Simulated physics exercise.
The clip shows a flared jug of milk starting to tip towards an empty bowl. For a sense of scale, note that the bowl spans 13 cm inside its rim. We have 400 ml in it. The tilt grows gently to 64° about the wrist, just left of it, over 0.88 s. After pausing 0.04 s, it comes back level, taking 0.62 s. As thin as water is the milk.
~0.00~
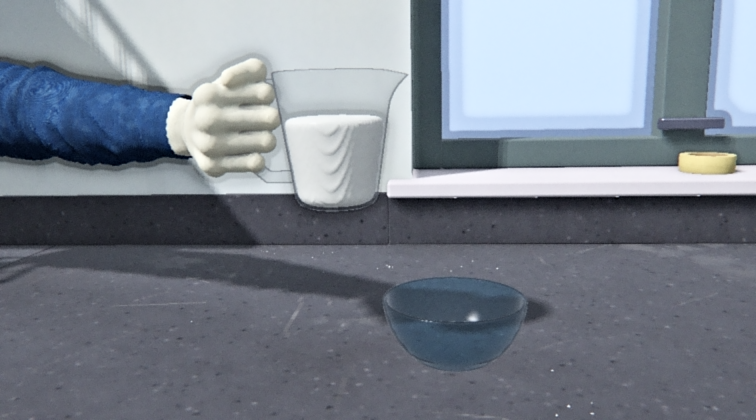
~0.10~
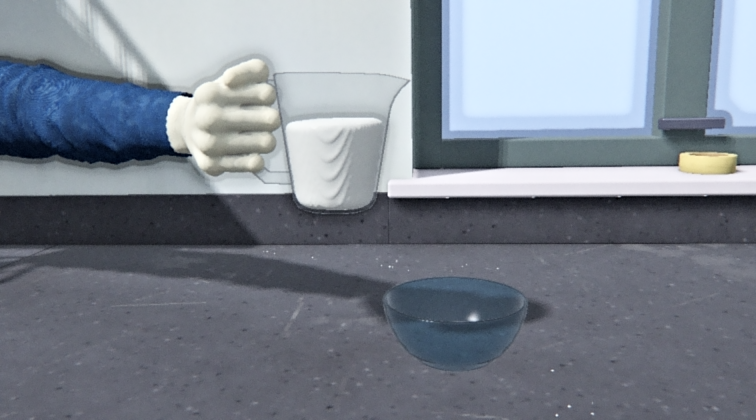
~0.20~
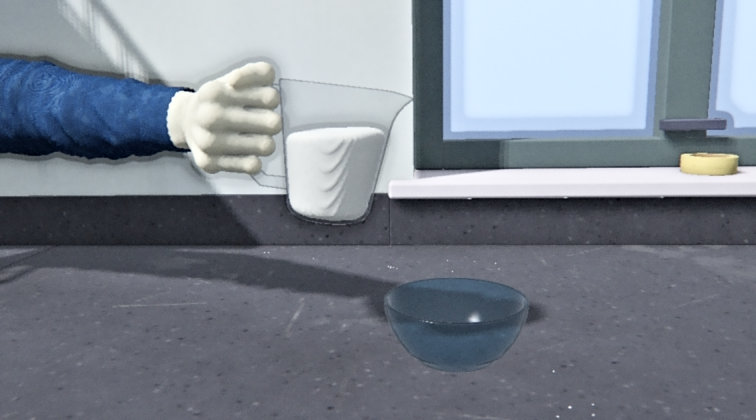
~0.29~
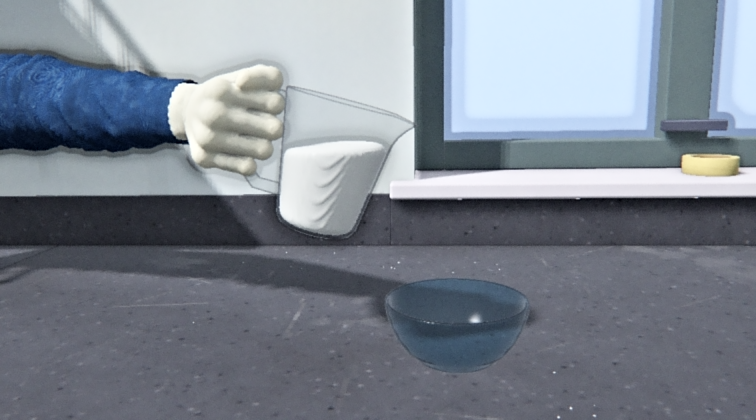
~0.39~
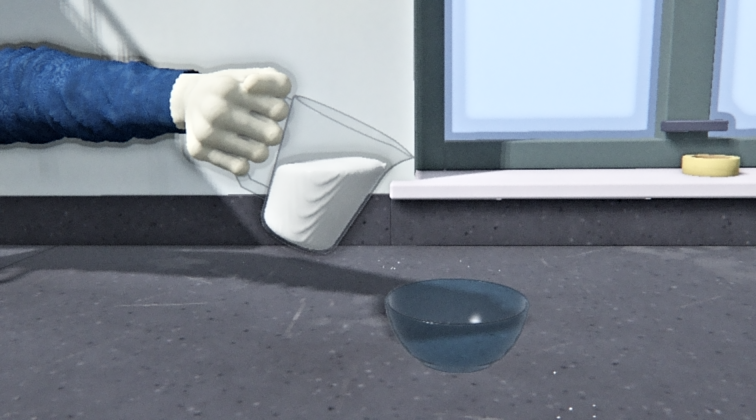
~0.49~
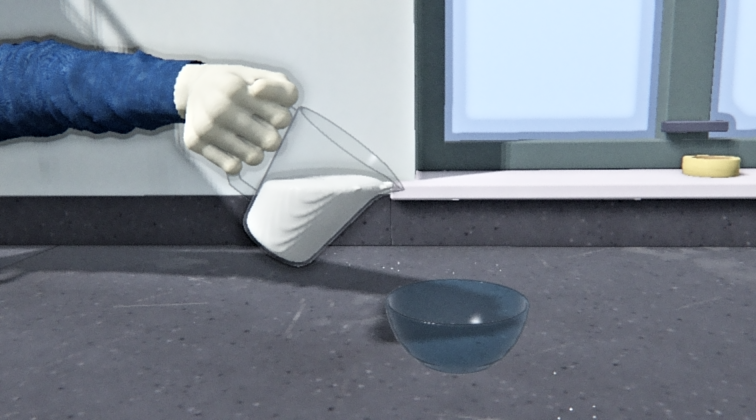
The clip opens with a white-gloved hand in a blue sleeve holding a clear, flared jug of milk upright, above and left of an empty glass bowl on a dark counter. The hand tilts the jug to the right, gently at first and then more steeply, until the milk reaches its lip.
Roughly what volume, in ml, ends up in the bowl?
100 ml.
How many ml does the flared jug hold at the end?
It holds about 260 ml at the end.
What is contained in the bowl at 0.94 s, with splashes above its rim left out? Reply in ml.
That amounts to around 60 ml.
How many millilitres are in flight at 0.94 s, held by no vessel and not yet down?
I'd say some 40 ml of liquid is up in the air.
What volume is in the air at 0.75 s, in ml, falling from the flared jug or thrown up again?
It comes to about 25 ml.
Then, 0.75 s in, the tilt is 61° and the bowl has 15 ml, the flared jug 355 ml, and 0 ml is on the work surface.
Then, 0.94 s in, the tilt is 64° and the bowl has 55 ml, the flared jug 300 ml, and 0 ml is on the work surface.
Then, 1.14 s in, the tilt is 46° and the bowl has 85 ml, the flared jug 265 ml, and 15 ml is on the work surface.
Then, 1.35 s in, the tilt is 13° and the bowl has 100 ml, the flared jug 260 ml, and 35 ml is on the work surface.
Finally, the bowl has 100 ml, the flared jug 260 ml, and 35 ml is on the work surface.
